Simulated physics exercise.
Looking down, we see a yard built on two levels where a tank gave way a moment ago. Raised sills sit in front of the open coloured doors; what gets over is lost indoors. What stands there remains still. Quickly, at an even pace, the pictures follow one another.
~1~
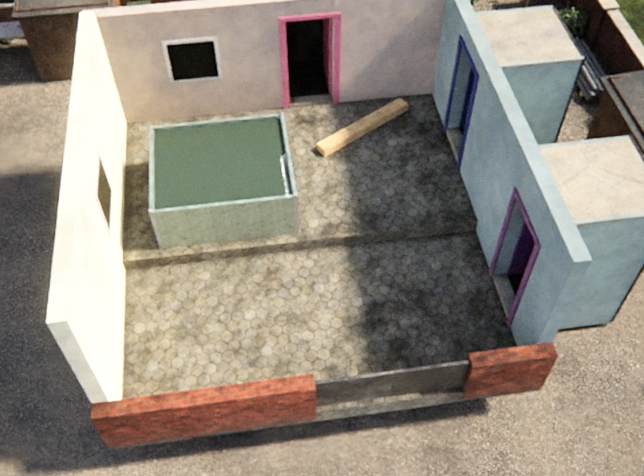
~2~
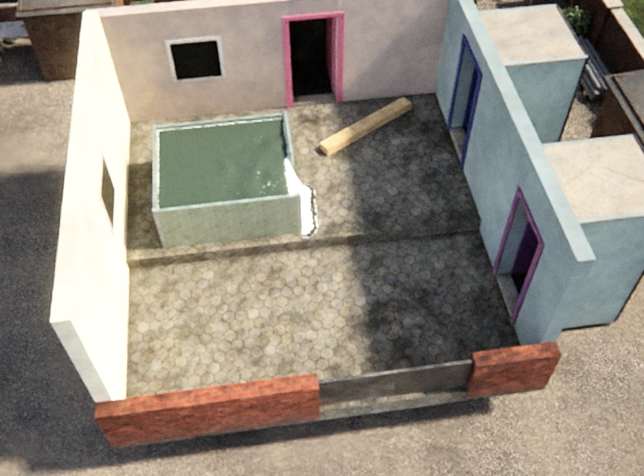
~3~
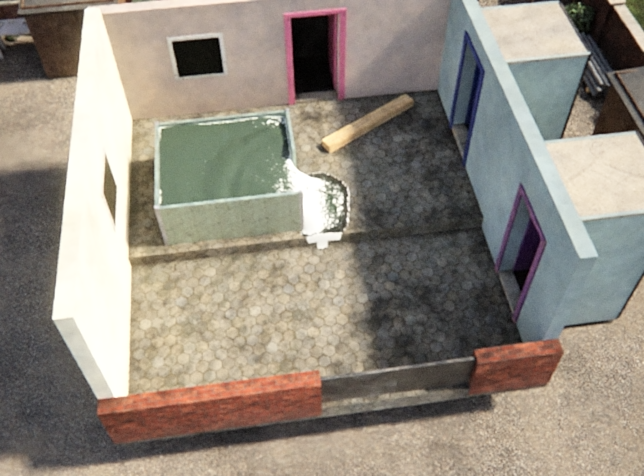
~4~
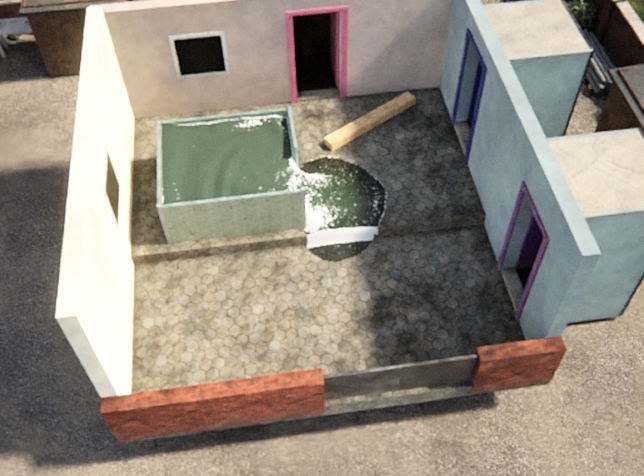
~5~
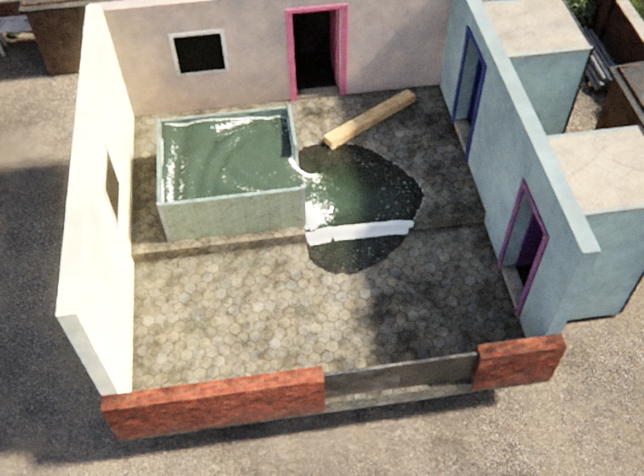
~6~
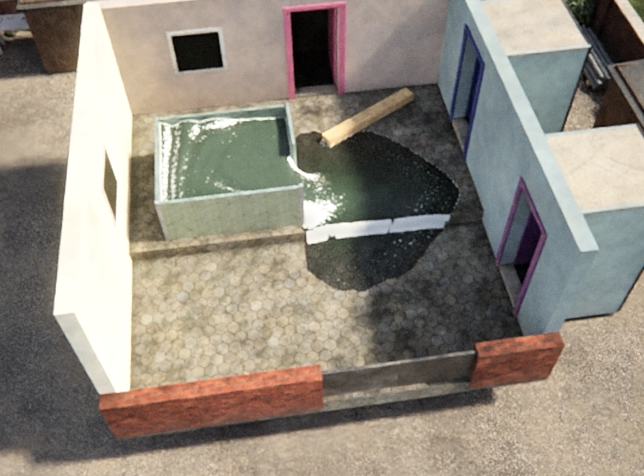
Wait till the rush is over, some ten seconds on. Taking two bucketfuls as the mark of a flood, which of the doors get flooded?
The pink door stays below the mark, the purple door gets flooded, the blue door gets flooded.
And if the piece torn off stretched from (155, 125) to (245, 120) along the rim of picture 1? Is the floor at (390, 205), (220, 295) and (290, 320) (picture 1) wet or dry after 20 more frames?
Point by point: Soaked; unwetted; unwetted.
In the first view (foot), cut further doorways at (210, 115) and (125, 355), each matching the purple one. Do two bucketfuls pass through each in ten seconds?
Well, one comes out lower, the other comes out higher.
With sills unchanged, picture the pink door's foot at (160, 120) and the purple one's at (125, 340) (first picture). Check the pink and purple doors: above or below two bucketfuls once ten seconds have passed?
Door by door: Pink doesn't reach the mark, purple tops the limit.
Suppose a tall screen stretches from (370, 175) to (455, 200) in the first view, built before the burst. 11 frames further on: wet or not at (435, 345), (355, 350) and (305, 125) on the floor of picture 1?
The first spot is swamped, the second untouched, the third untouched.
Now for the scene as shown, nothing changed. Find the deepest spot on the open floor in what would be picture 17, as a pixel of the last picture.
Roughly (521, 350).
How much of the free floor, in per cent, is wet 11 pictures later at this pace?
Some 45 per cent.
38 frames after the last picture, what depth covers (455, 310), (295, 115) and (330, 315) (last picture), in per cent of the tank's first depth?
18, 2 and 6 per cent, roughly.
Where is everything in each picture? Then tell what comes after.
The first frame shows still water in the open tank at (221, 163).
In the second frame, the front is at (304, 235), out from the gap at (295, 199).
In the third frame, the front is at (337, 183), out from the gap at (297, 196).
In the fourth frame, the front is at (381, 191), out from the gap at (299, 195).
In the fifth frame, water pours out at (299, 193) and has run to (420, 194).
In the sixth frame, the front is at (455, 194), out from the gap at (297, 191).
A moment on, water covers 40 % of the floor; the pink door not reached, the purple door wet at the sill, nothing in, the blue door under two buckets in.
Next, water covers 45 % of the floor; the pink door wet at the sill, nothing in, the purple door over two buckets in, the blue door over two buckets in.
Then, water covers 55 % of the floor; the pink door wet at the sill, nothing in, the purple door far over two buckets in, the blue door far over two buckets in.
Later, water covers 90 % of the floor; the pink door wet at the sill, nothing in, the purple door far over two buckets in, the blue door far over two buckets in.
In the end, water covers 95 % of the floor; the pink door under two buckets in, the purple door far over two buckets in, the blue door far over two buckets in.
